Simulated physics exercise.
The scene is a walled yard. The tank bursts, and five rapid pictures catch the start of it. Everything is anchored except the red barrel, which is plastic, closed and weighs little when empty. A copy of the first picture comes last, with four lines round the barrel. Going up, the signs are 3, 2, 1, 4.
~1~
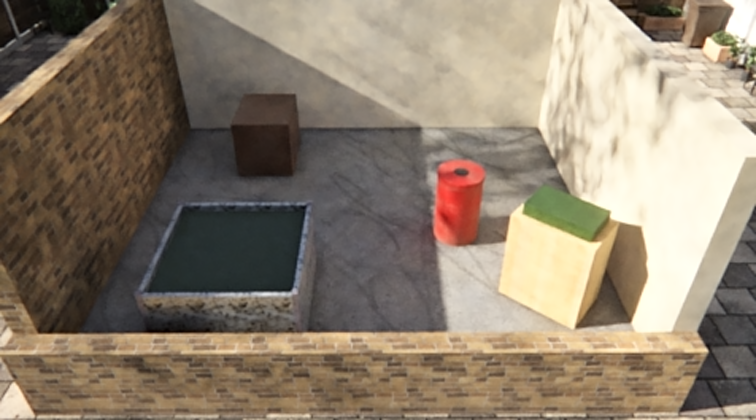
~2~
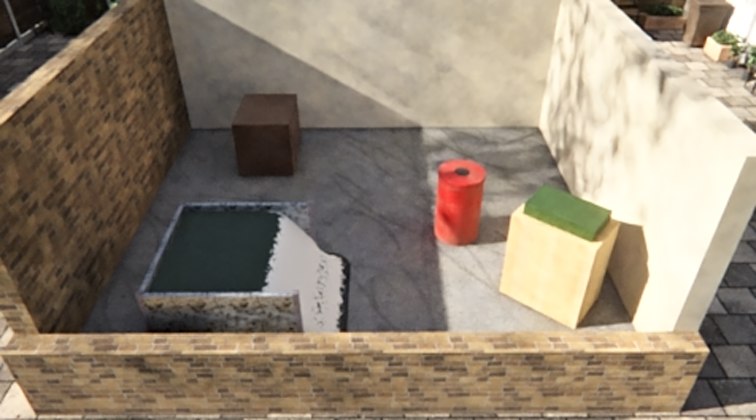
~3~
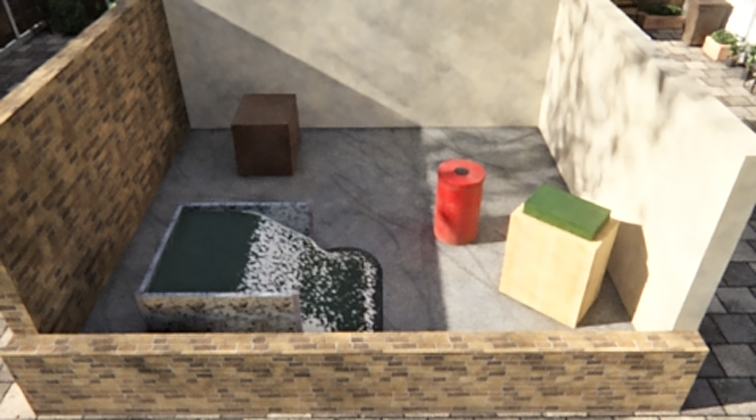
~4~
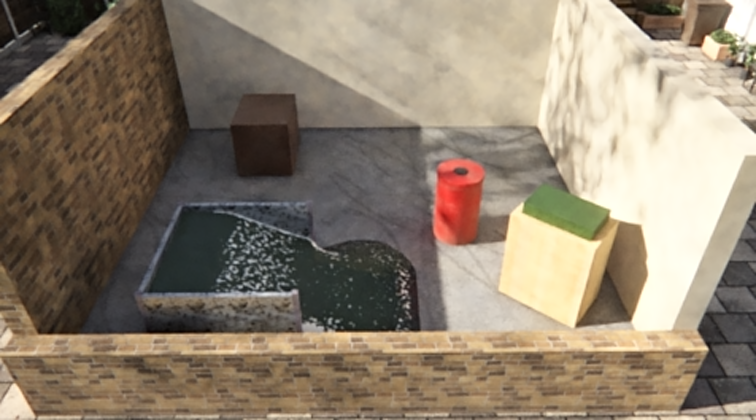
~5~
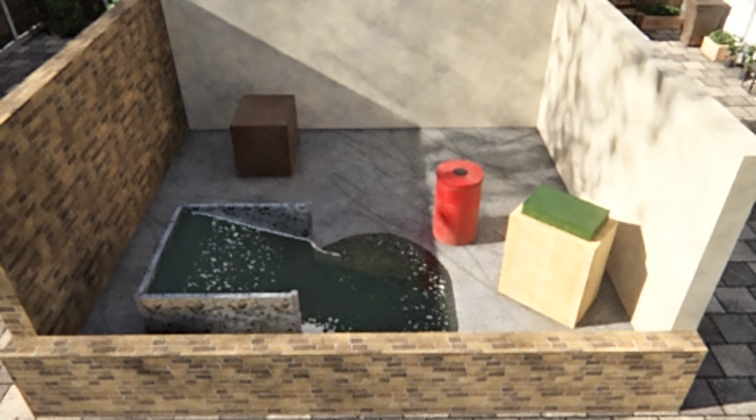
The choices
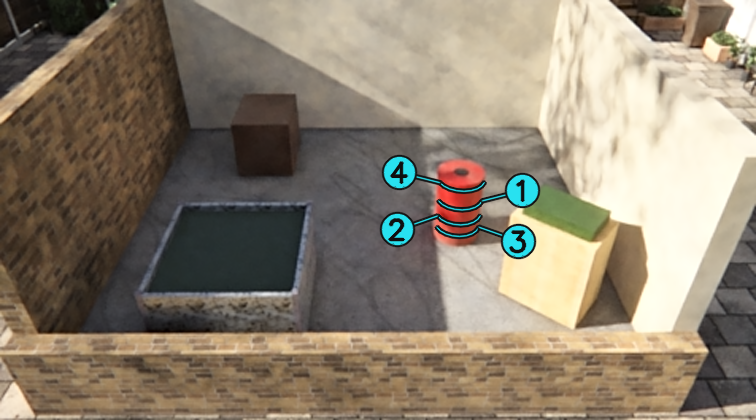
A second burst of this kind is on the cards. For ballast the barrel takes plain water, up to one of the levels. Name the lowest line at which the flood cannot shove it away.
It is 2.
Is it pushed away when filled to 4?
No.
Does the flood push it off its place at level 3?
Yes, it does.
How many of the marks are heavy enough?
Three.
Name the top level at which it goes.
3.
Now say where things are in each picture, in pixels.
Lid of the red barrel at (461, 172); tank full, its middle at (234, 251), in the first picture.
In the second picture, 2 % of the ground under water, its edge towards the barrel at (343, 269).
In the third picture, 5 % of the ground under water, its edge towards the barrel at (375, 269).
In the fourth picture, 8 % of the ground under water, its edge towards the barrel at (390, 251).
Lid of the red barrel at (460, 172); 11 % of the ground under water, its edge towards the barrel at (422, 254), in the fifth picture.
In cyan, 1 at (462, 209); 2 at (460, 224); 3 at (459, 236); 4 at (464, 191); from the bottom up 3, 2, 1, 4.
For level 1, it does not move.
For level 2, it does not move.
For level 3, it is pushed about its own width away.
For level 4, it does not move.
